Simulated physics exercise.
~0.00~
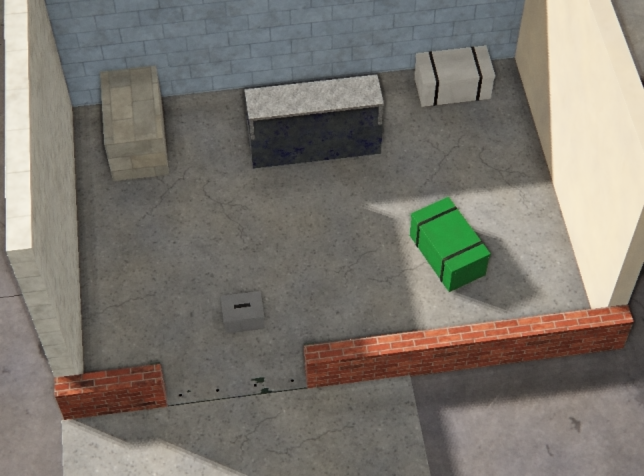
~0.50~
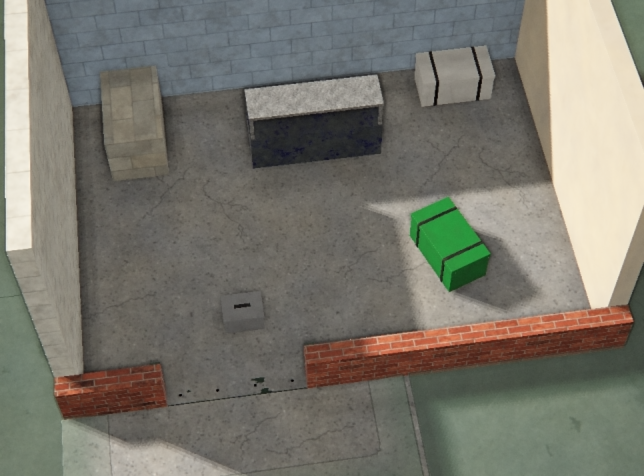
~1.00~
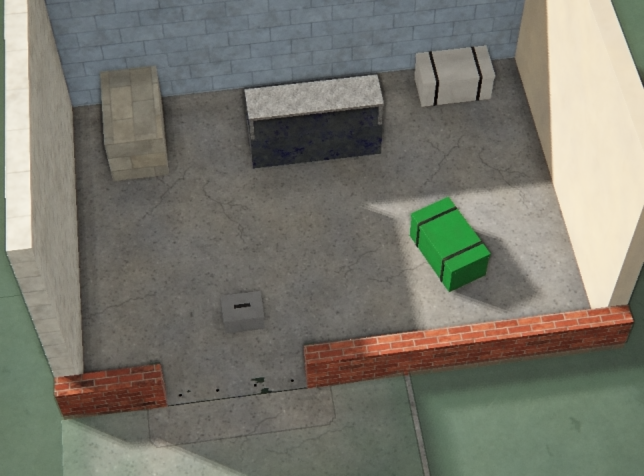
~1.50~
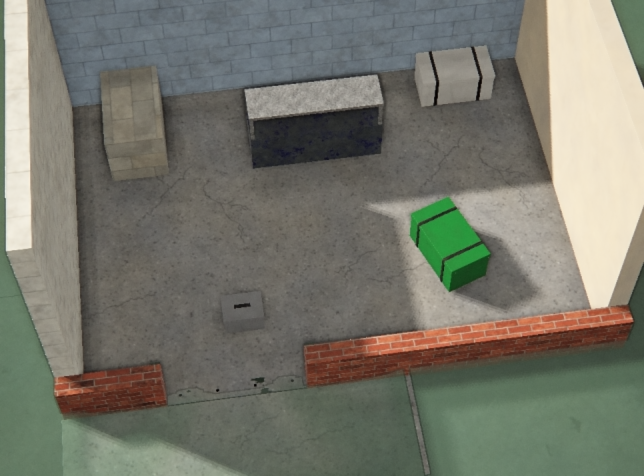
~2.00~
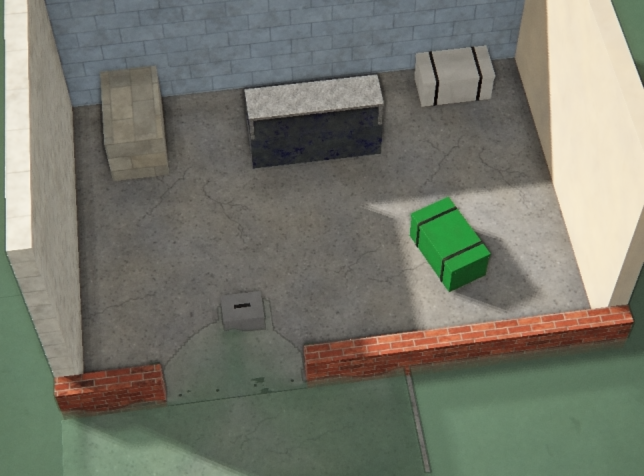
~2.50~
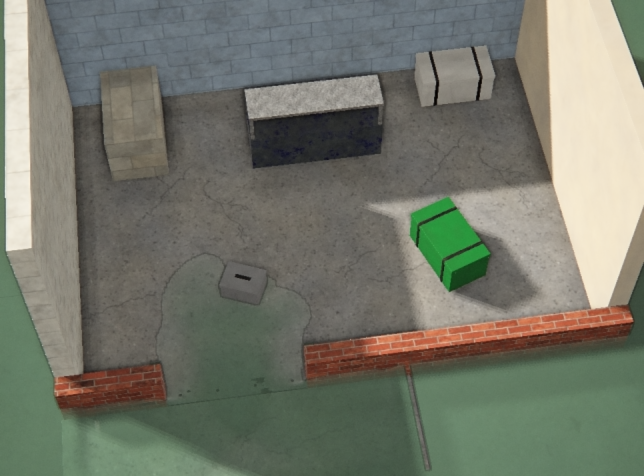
In a walled room with a gap in its low brick front, a green trunk and several pale and grey boxes sit on dry concrete while greenish water spreads over the ground outside. The water then creeps through the gap, fanning inward around a small grey box, which shifts slightly.
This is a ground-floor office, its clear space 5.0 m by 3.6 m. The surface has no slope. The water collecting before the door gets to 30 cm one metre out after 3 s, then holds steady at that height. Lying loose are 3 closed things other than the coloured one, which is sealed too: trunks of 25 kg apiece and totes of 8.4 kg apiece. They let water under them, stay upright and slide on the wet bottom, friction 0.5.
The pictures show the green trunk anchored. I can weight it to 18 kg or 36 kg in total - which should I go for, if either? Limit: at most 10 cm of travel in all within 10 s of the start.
Make it 36 kg.
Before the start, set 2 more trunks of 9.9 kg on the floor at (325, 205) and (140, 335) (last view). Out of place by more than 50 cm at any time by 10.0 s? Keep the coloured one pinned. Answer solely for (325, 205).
Result: Exceeds it.
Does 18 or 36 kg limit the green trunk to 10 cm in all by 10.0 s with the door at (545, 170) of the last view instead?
With that change, neither one suffices.
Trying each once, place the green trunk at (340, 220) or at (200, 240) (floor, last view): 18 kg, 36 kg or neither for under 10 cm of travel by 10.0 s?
For the first start neither one suffices; for the second neither one suffices.
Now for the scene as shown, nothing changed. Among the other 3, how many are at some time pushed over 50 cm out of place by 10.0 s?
The answer here is 3.
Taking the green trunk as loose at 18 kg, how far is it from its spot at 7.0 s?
Around 0 centimetres out of place.
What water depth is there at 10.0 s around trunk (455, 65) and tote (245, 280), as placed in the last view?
Some 17 cm at the first, some 17 cm at the second.
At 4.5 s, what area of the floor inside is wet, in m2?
Wet area: Approx. 10.5 m2.
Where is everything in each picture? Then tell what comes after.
The first frame shows the green trunk at (450, 233), on the bottom; water covers 0.0 m2; 0 of 4 have shifted.
The second frame shows the green trunk at (450, 233), on the bottom; 0.0 m2 under water; 0 of 4 have shifted.
The third frame shows the green trunk at (450, 233), on the bottom; 0.0 m2 under water; 0 of 4 have shifted.
The fourth frame shows the green trunk at (450, 233) rests on the ground; 0.0 m2 under water; 0 of 4 have shifted.
The fifth frame shows the green trunk at (450, 233), on the bottom; water covers 0.6 m2; 0 of 4 have shifted.
The sixth frame shows the green trunk at (450, 233), on the bottom; water covers 1.4 m2; 1 of 4 have shifted.
After 3.5 s the green trunk would be 0 cm from its start with 18 kg and 0 cm from its start with 36 kg; 0 cm of water round it then.
After 4.5 s the green trunk would be 0 cm from its start with 18 kg and 0 cm from its start with 36 kg; 1 cm of water round it then.
After 7.0 s the green trunk would be 0 cm from its start with 18 kg and 0 cm from its start with 36 kg; 2 cm of water round it then.
After 10.0 s the green trunk would be 34 cm from its start with 18 kg and 0 cm from its start with 36 kg; 9 cm of water round it then.
